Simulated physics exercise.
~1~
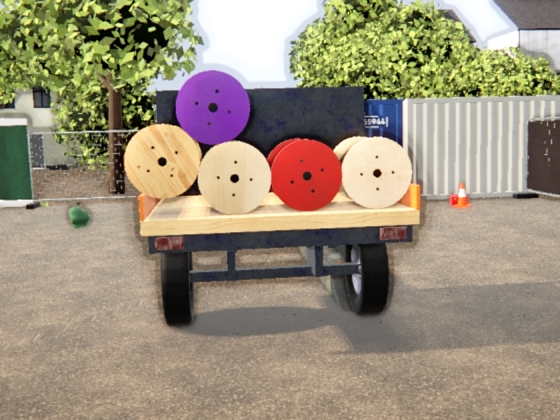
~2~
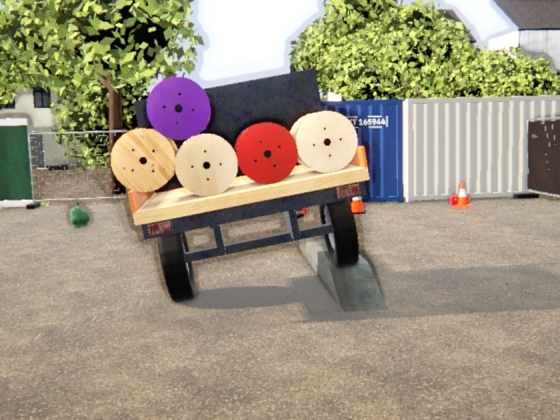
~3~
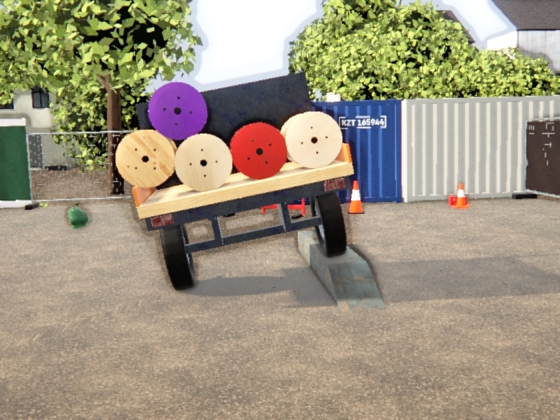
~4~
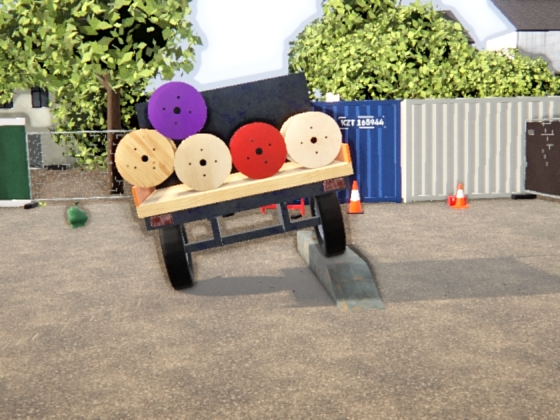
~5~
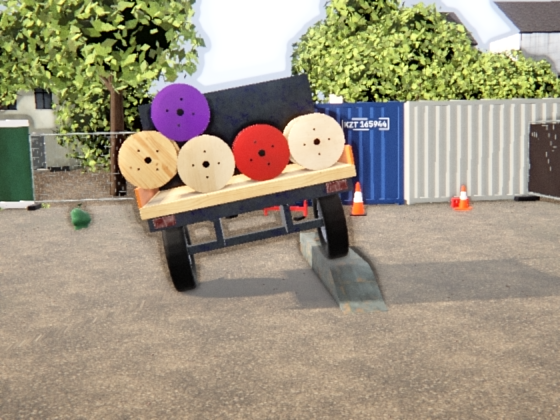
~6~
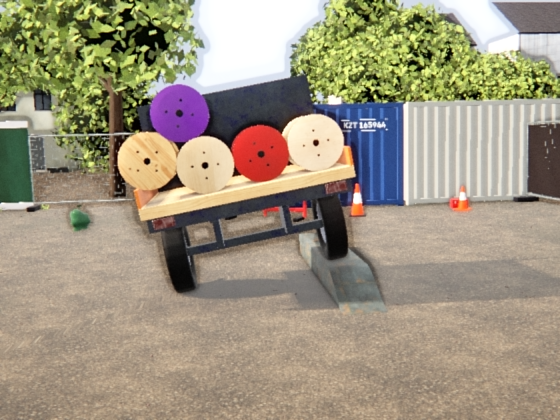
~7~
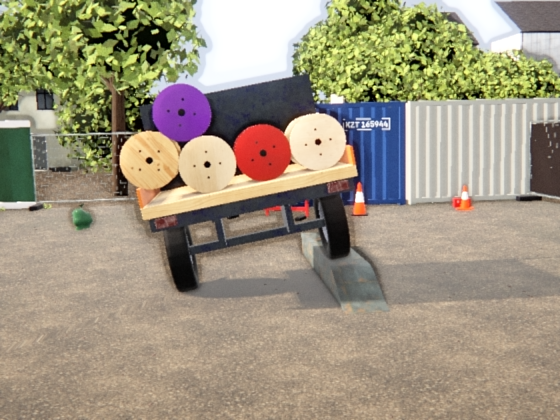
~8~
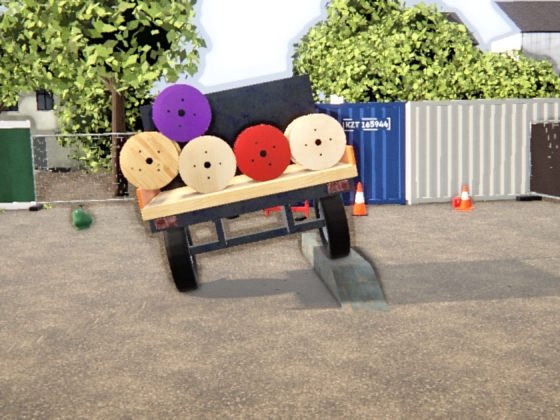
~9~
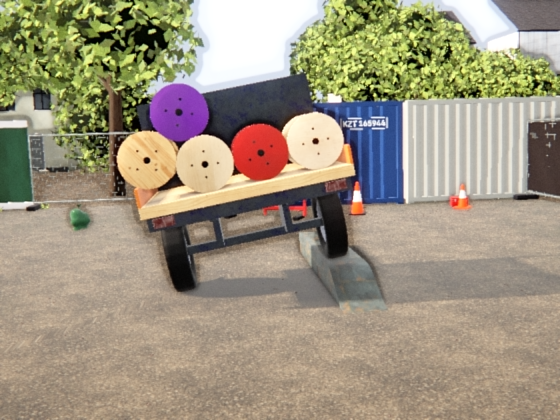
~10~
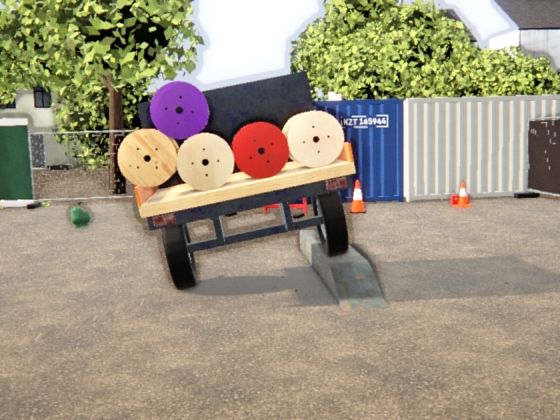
A flat trailer carrying five big cable reels, a purple one perched on top at the left, rolled away and tipped to the left as its right wheel climbed a raised slab, then stayed there tilted with every reel still aboard.
